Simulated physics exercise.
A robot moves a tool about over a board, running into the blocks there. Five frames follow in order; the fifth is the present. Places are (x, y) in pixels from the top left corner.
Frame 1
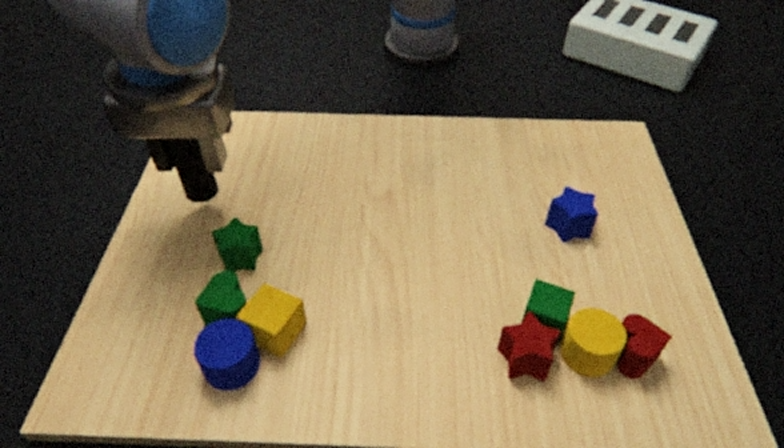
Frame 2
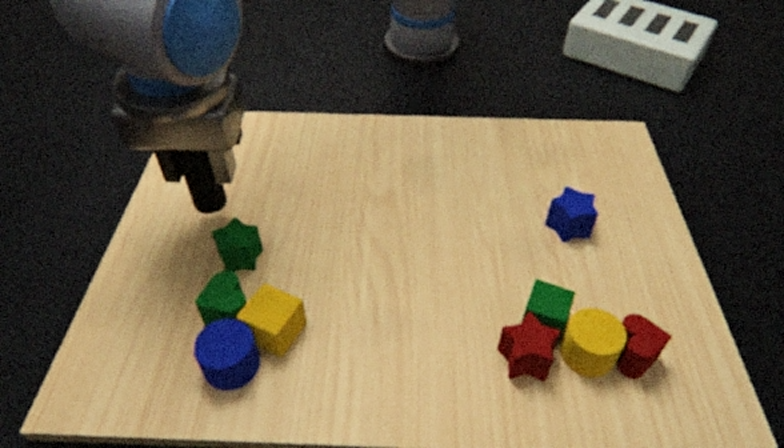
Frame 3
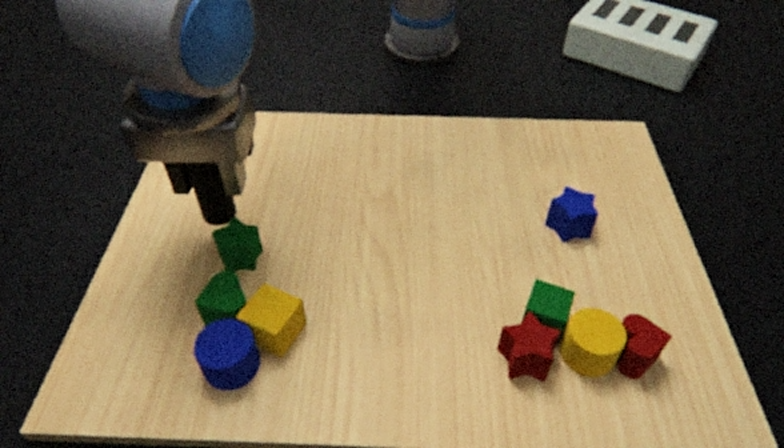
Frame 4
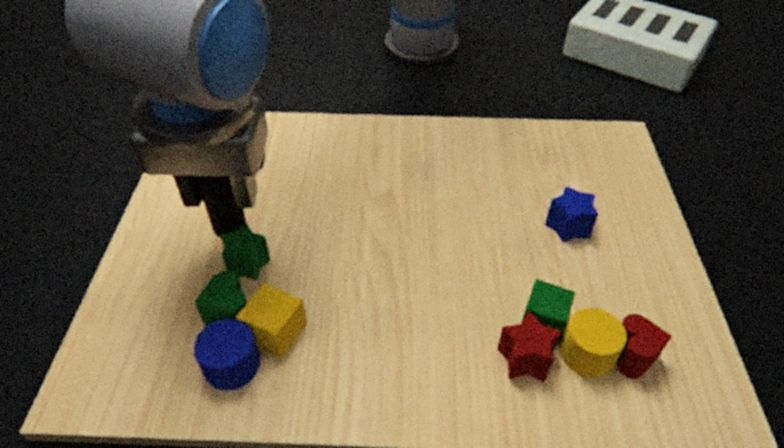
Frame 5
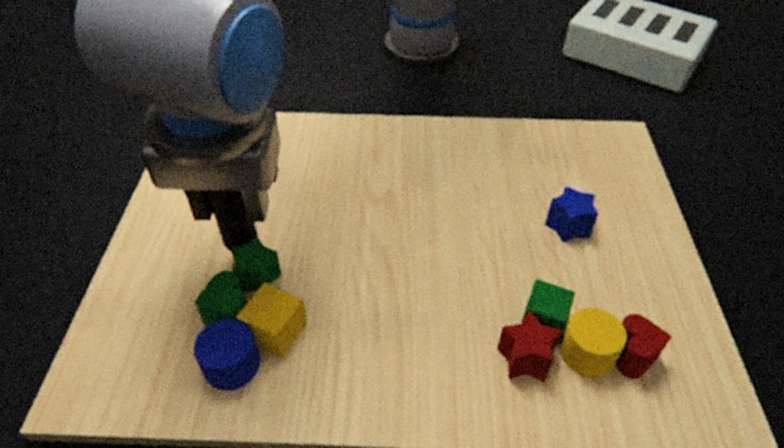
A pale wooden board lies on a dark surface, seen from above and in front by a still camera. Green, yellow and blue blocks cluster at lower left, with red, green and yellow ones at lower right, a blue star above them, and a white slotted object beyond. A robot arm's dark tool moves down and right, meets the green star and nudges it slightly toward the left cluster.
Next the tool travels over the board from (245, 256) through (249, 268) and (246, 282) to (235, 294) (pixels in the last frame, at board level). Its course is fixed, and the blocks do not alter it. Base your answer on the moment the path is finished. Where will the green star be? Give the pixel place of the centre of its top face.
Top centre: (266, 274).
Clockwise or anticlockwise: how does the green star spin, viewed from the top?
The turn is anti-clockwise.
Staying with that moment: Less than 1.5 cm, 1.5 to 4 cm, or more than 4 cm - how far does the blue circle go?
The displacement of the blue circle is below 1.5 cm.
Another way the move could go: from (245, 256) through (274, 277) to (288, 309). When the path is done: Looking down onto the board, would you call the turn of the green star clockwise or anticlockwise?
Viewed from overhead, the green star winds up turned anticlockwise.
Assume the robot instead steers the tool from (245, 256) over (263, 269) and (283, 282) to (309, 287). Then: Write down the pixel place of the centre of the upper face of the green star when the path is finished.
The point I'd pick in the picture is (311, 291).
On the path given first. Halfway along, tool (244, 259); green star (264, 270), turned 15° anticlockwise.
At the end, tool (230, 278); green heart block (215, 306), turned 20° anticlockwise; blue circle (223, 348); green star (266, 274), turned 40° anticlockwise; yellow square (274, 313), turned 10° clockwise.
